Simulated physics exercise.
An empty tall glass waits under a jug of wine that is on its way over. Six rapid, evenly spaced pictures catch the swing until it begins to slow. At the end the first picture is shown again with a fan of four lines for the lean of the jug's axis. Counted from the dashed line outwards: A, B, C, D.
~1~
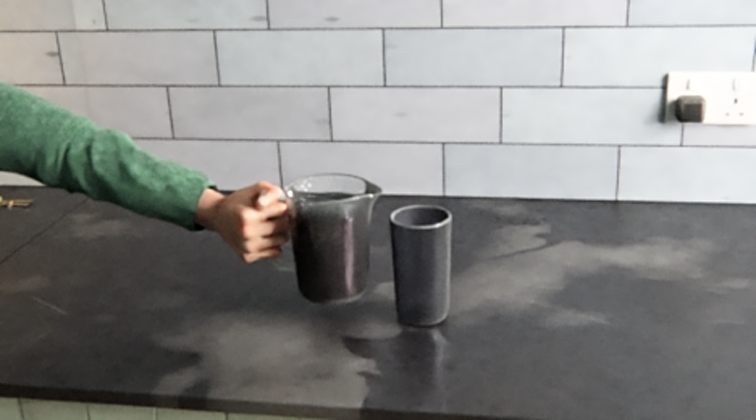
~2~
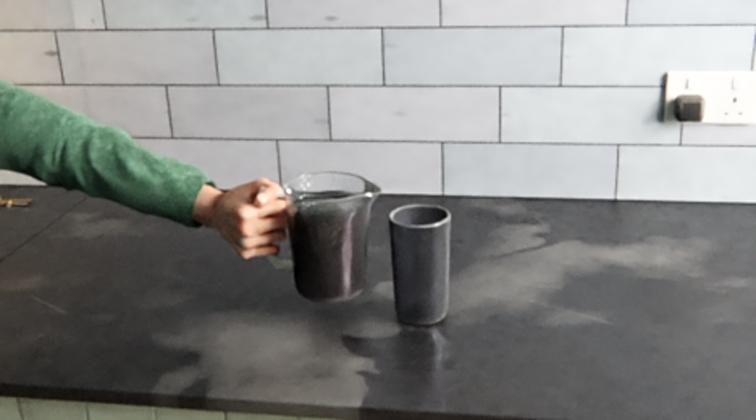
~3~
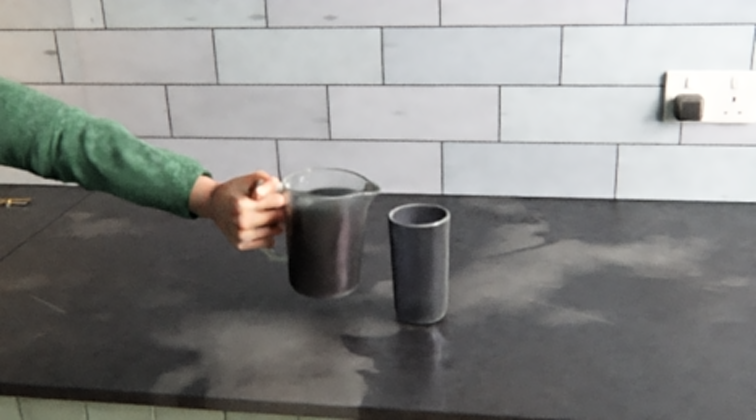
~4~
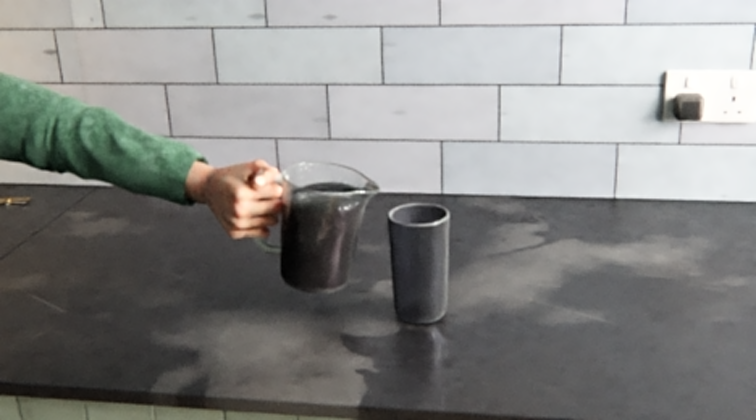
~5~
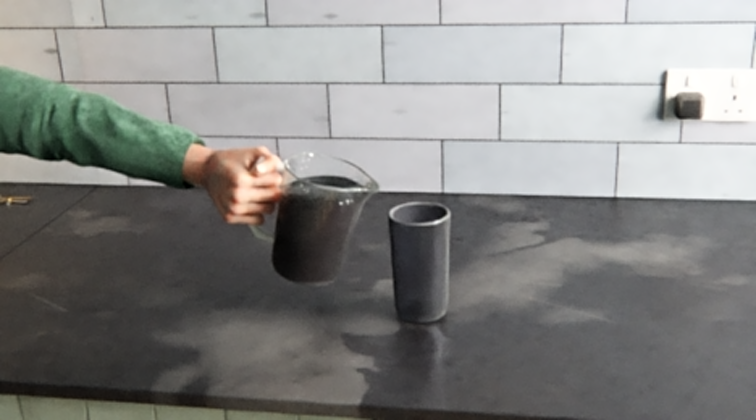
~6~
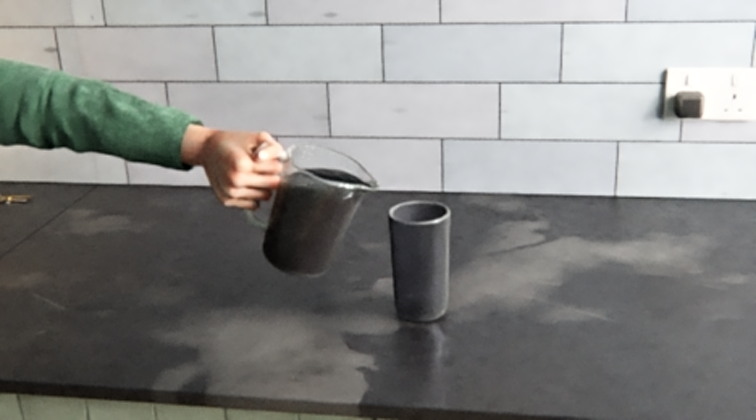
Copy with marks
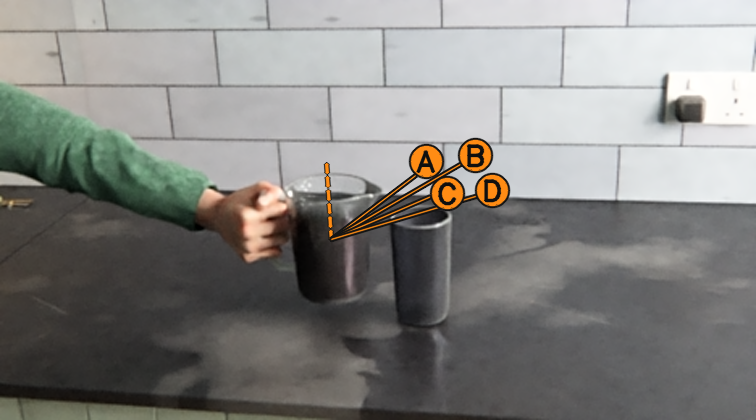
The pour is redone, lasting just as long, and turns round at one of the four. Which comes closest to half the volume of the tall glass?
I would pick mark B.
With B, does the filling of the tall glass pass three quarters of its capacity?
No, it does not.
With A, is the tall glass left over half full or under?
Under.
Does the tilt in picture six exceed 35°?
No.
On the marked copy, A at (415, 175); B at (460, 164); C at (430, 196); D at (476, 196).
For mark A, the tall glass ends with about 37 % of what it can hold.
For mark B, the tall glass ends with about 51 % of what it can hold.
For mark C, the tall glass ends with about 68 % of what it can hold.
For mark D, the tall glass ends with about 81 % of what it can hold; 4 % of the wine is spilt.
